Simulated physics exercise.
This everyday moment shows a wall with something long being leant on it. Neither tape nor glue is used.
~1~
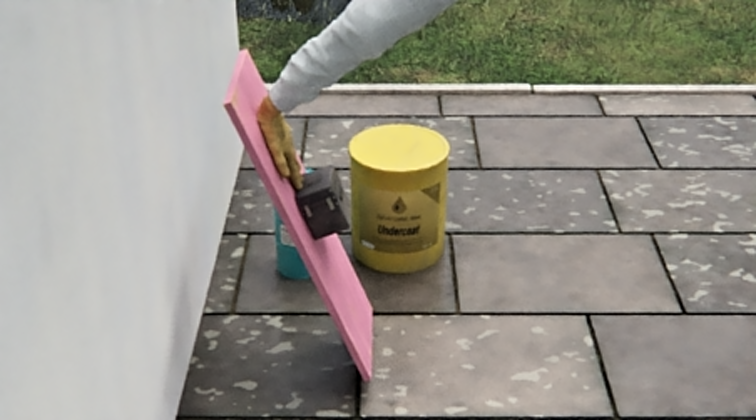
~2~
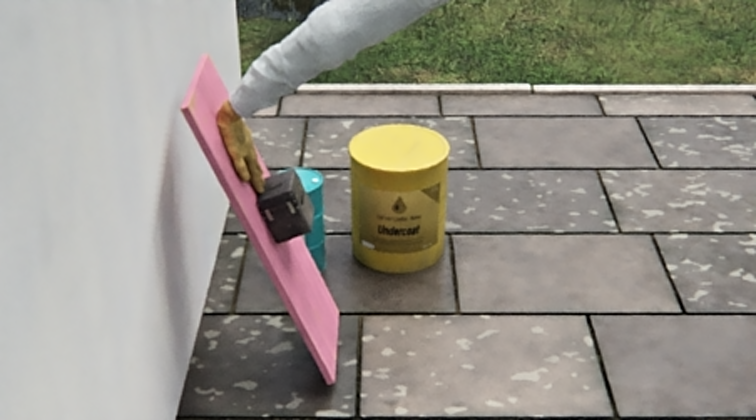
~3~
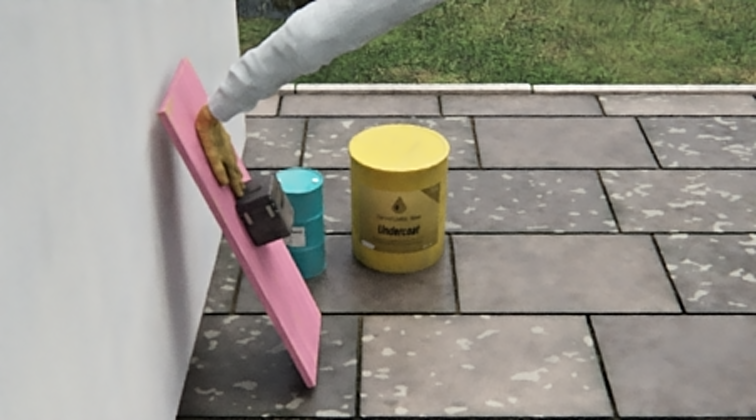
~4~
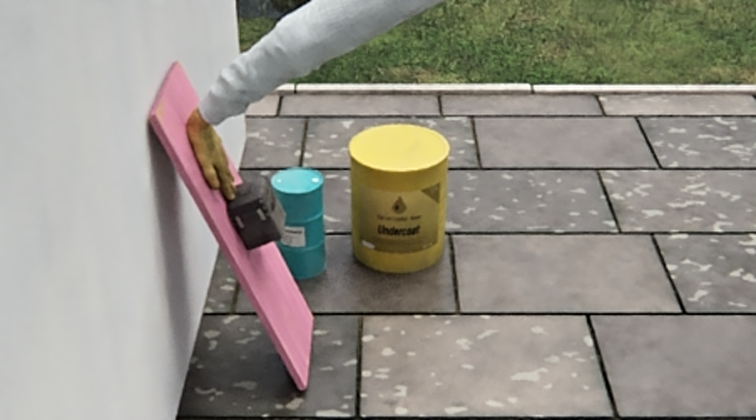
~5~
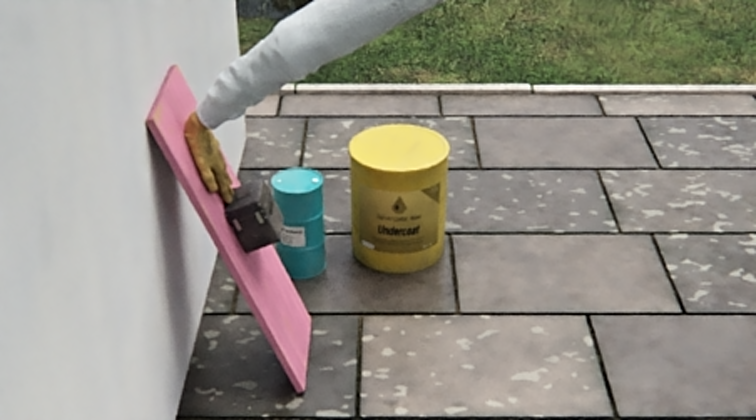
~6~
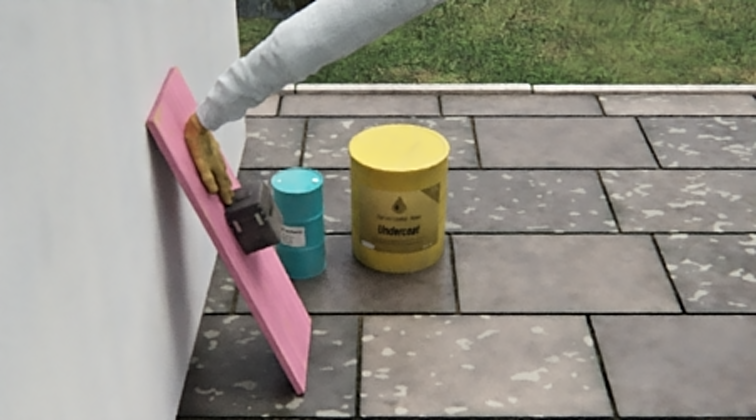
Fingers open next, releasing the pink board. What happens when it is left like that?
It keeps standing.
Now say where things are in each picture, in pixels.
On its way; pink board (307, 220); yellow pail (399, 198), in the first frame.
On its way; pink board (270, 224); yellow pail (399, 198), in the second frame.
On its way; pink board (250, 227); yellow pail (399, 198), in the third frame.
On its way; pink board (241, 230); yellow pail (399, 198), in the fourth frame.
Leant on the wall, still held; pink board (239, 233); yellow pail (399, 198), in the fifth frame.
Leant on the wall, still held; pink board (239, 235); yellow pail (399, 198), in the sixth frame.
Then, 0.20 s later than the last frame, all is still.
Then, 0.70 s later than the last frame, pink board resting near (239, 235).
When it is over, all 3 as before. End places, in pixels of the last picture, pink board near (239, 235). The board holds.
